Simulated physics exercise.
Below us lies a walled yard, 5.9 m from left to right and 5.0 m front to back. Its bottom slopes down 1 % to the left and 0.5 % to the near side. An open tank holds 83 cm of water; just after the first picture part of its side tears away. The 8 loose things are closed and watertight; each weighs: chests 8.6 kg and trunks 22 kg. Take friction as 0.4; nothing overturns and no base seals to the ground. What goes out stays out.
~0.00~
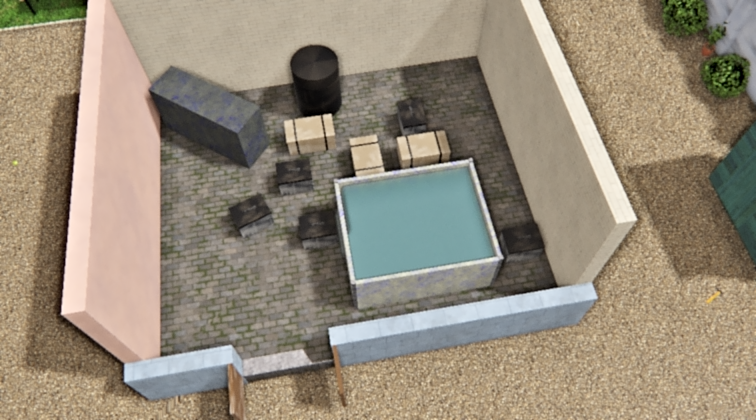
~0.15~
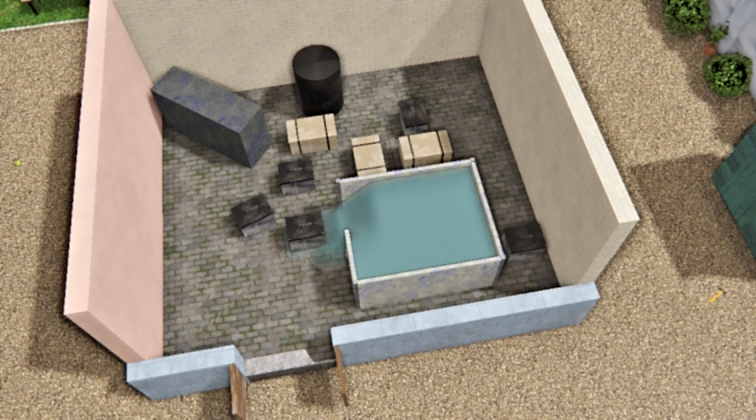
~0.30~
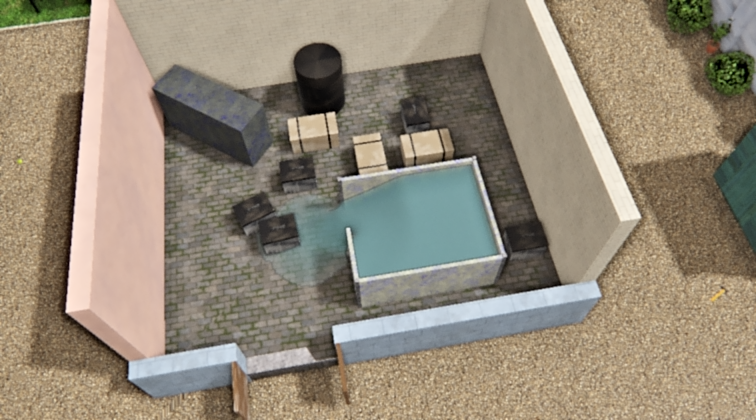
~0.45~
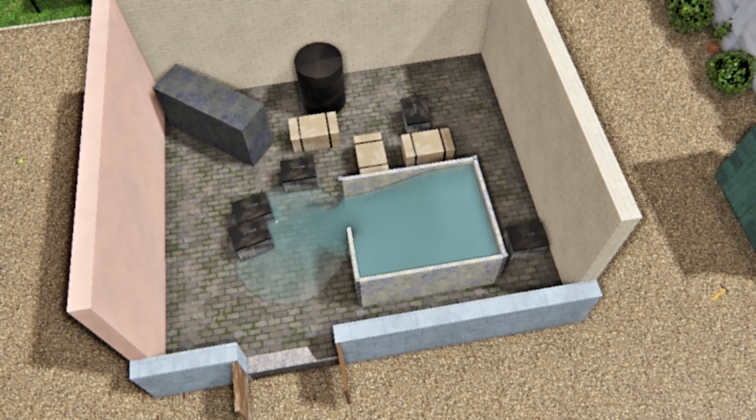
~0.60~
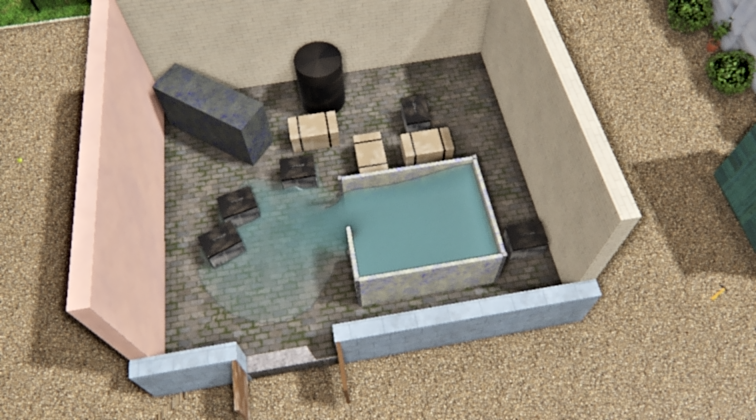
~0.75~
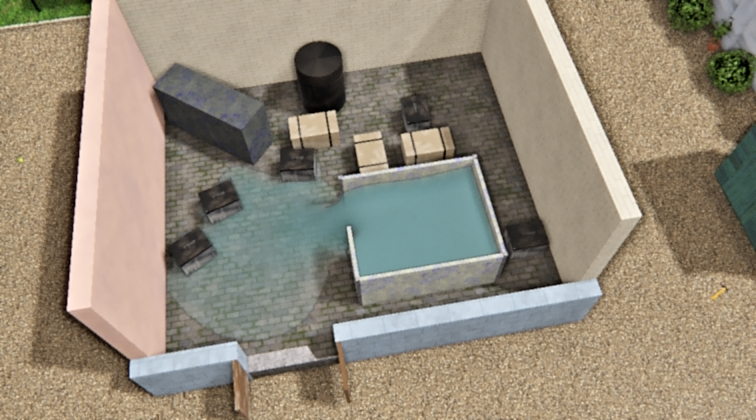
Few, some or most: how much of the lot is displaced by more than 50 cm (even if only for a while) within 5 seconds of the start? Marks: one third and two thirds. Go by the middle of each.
Share: Between one and two thirds.
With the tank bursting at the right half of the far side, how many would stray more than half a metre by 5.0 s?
Then 8.
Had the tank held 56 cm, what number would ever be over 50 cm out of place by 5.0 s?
In that case 2 of them.
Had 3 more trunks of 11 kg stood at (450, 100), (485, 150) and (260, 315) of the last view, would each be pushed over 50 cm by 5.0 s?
In turn: Under, less, over.
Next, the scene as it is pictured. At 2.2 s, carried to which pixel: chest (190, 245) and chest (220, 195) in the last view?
Around (171, 277) and (162, 121).
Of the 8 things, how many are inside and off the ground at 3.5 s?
I count 2.
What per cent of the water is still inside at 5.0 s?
Some 96 per cent remains.
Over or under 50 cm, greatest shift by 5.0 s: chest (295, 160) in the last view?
It is past it.
After 1.1 s 2 of 8 are over 50 cm from their spots; 1 afloat.
After 2.2 s 3 of 8 are over 50 cm from their spots; 2 afloat.
After 3.5 s 2 of 8 are over 50 cm from their spots; 2 afloat.
After 5.0 s 3 of 8 are over 50 cm from their spots, and 3 have been at some point; 3 afloat.
